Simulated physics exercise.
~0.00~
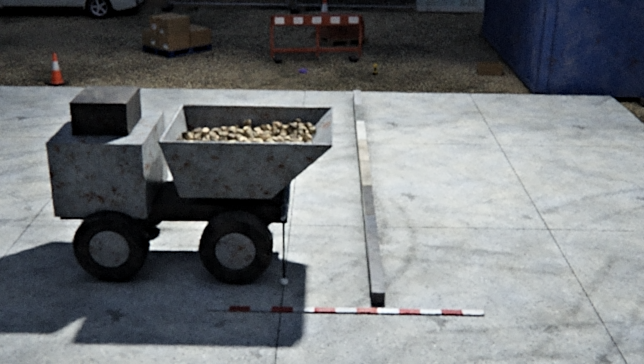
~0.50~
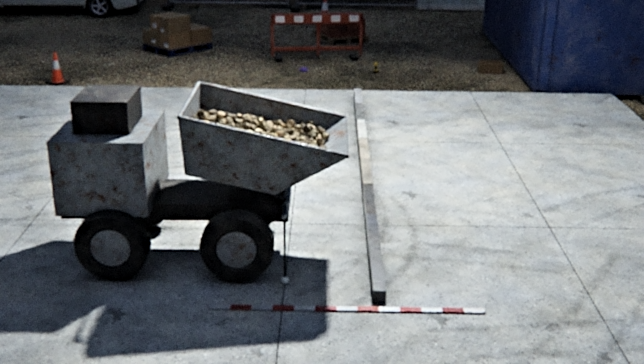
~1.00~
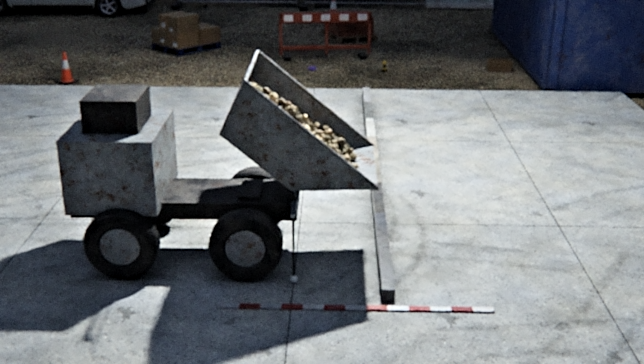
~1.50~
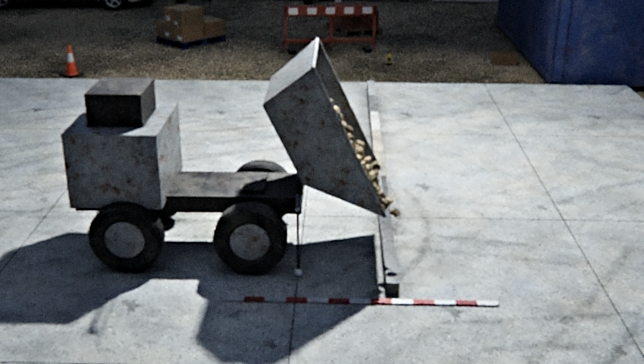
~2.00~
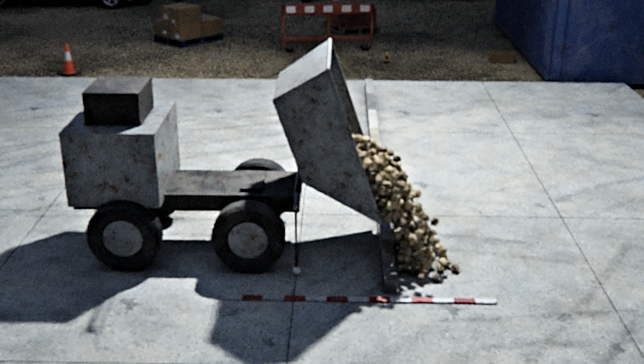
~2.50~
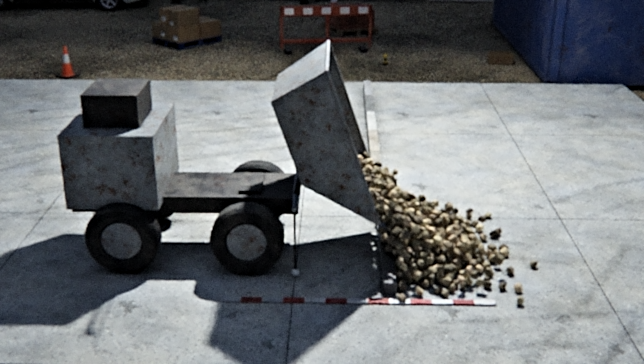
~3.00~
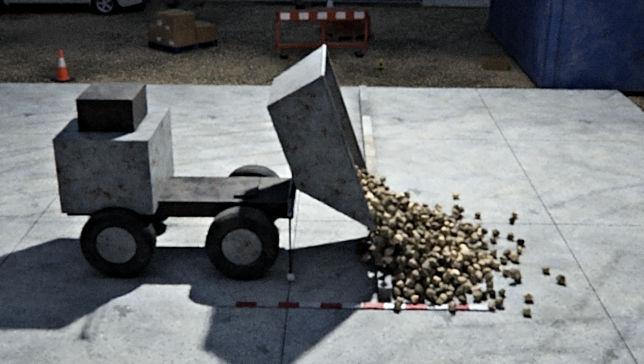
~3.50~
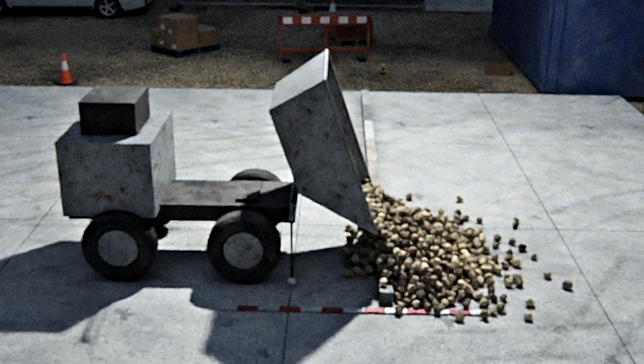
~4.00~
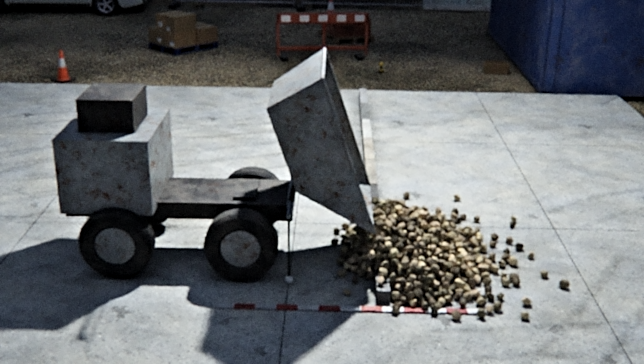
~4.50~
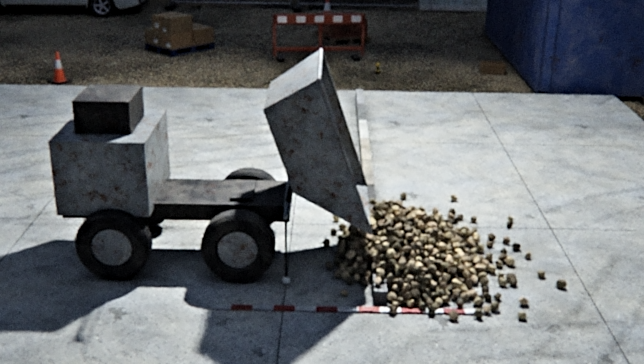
A grey, boxy dumper with black wheels stands side-on at the left of a sunlit concrete yard, seen from slightly above, its skip full of tan and brown stones. A low kerb and a red-and-white staff lie on the ground, with an orange cone, boxes, a barrier and a blue container behind. The skip tips steeply to the right, and the stones slide towards its lower edge. They pour out over the kerb, spreading into a heap. The skip stays raised as the last stones leave it, most lying beyond the kerb and some on the near side.
